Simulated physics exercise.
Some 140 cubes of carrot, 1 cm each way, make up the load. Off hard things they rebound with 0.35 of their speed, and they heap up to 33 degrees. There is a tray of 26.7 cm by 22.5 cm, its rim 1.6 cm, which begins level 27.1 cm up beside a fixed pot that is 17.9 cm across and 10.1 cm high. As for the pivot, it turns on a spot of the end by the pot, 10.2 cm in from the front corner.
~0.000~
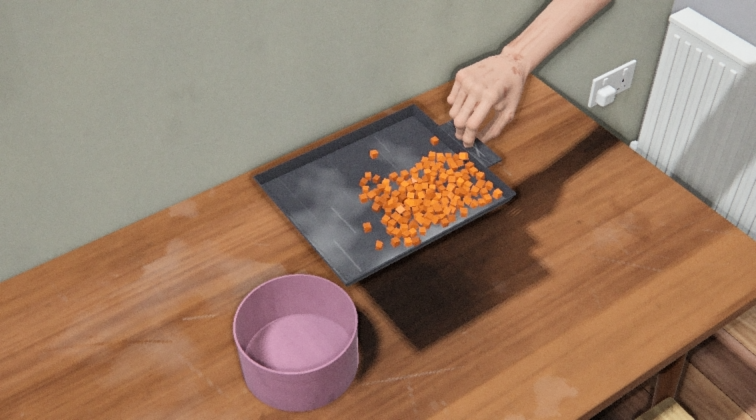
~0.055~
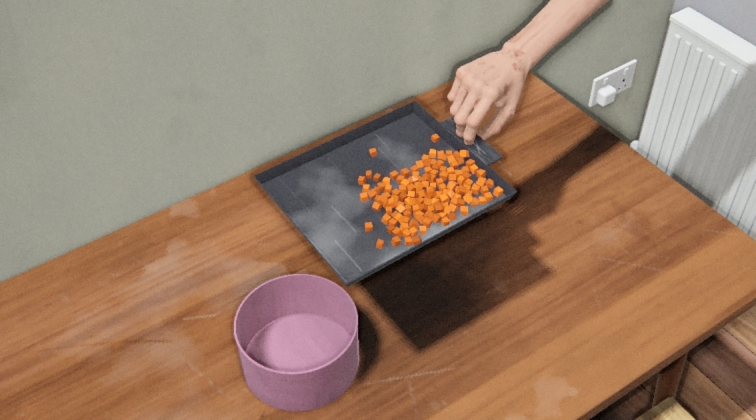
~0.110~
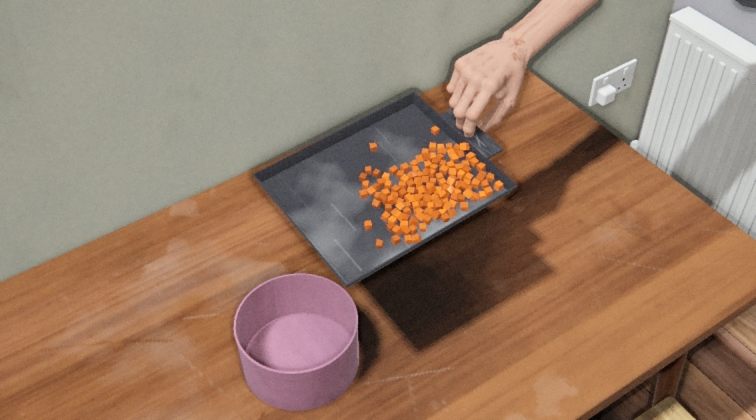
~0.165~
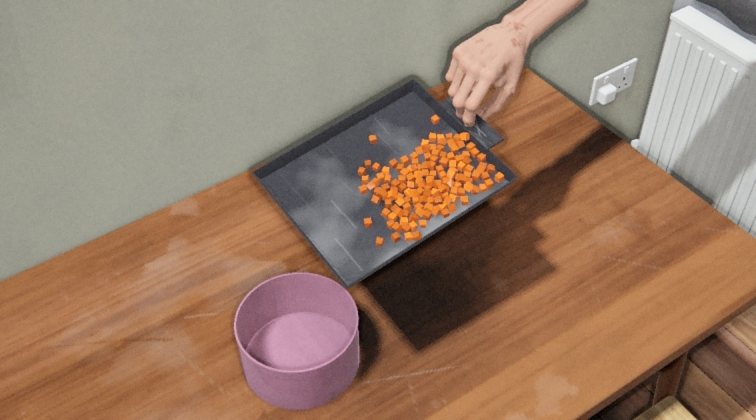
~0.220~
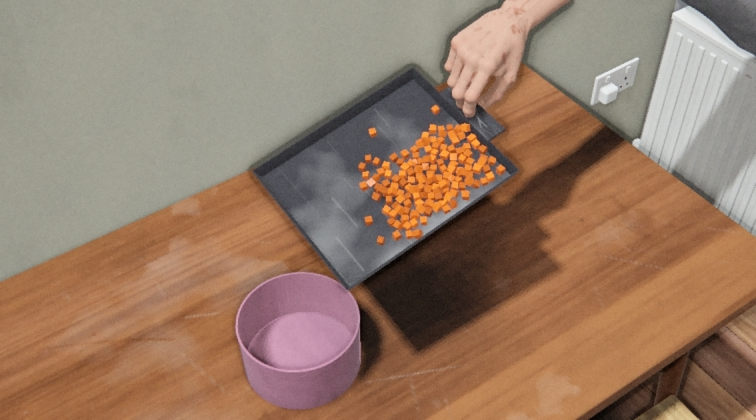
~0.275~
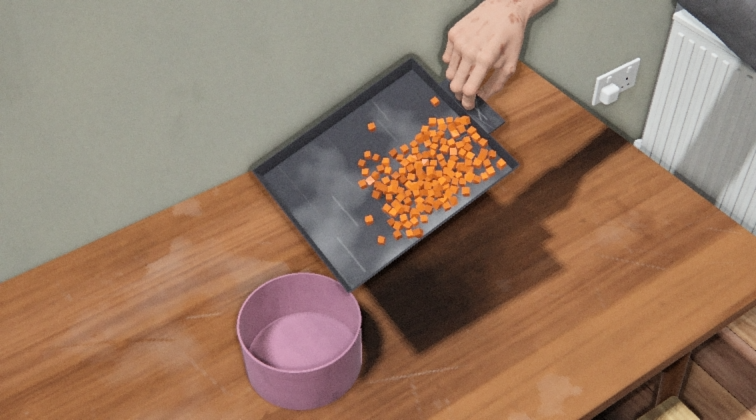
The video shows a hand holding the far end of a dark tray of orange carrot cubes above a wooden table, near a round pink pot. The hand raises that end, gradually tilting the tray while the cubes stay bunched together.
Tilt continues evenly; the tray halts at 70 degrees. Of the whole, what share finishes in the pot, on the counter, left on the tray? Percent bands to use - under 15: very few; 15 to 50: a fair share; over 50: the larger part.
Pot - a fair share, counter - the larger part, left on the tray - very few.
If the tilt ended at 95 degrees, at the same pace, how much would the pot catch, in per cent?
Then about 25 per cent.
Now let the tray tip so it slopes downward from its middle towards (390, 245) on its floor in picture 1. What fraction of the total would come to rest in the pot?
Estimate: Some 5 per cent.
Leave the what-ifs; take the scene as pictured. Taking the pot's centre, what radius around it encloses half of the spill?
Distance: Around 20 cm.
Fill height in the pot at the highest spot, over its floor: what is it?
1.0 cm.
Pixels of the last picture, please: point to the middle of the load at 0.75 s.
Expected load position: Near (360, 255).
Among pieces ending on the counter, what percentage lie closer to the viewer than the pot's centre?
Near 100 in a hundred.
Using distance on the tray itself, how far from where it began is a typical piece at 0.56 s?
It has moved some 3 cm from its start.
After 0.56 s, tilt 44 degrees; the tray holds 100 %, the pot 0 %.
After 0.75 s, tilt 61 degrees; the tray holds 85 %, the pot 0 %.
After 1.06 s, tilt 70 degrees; the tray holds 15 %, the pot 15 %.
In the end, at 2.6 s, pot 25 %, counter 70 %, tray 10 %.
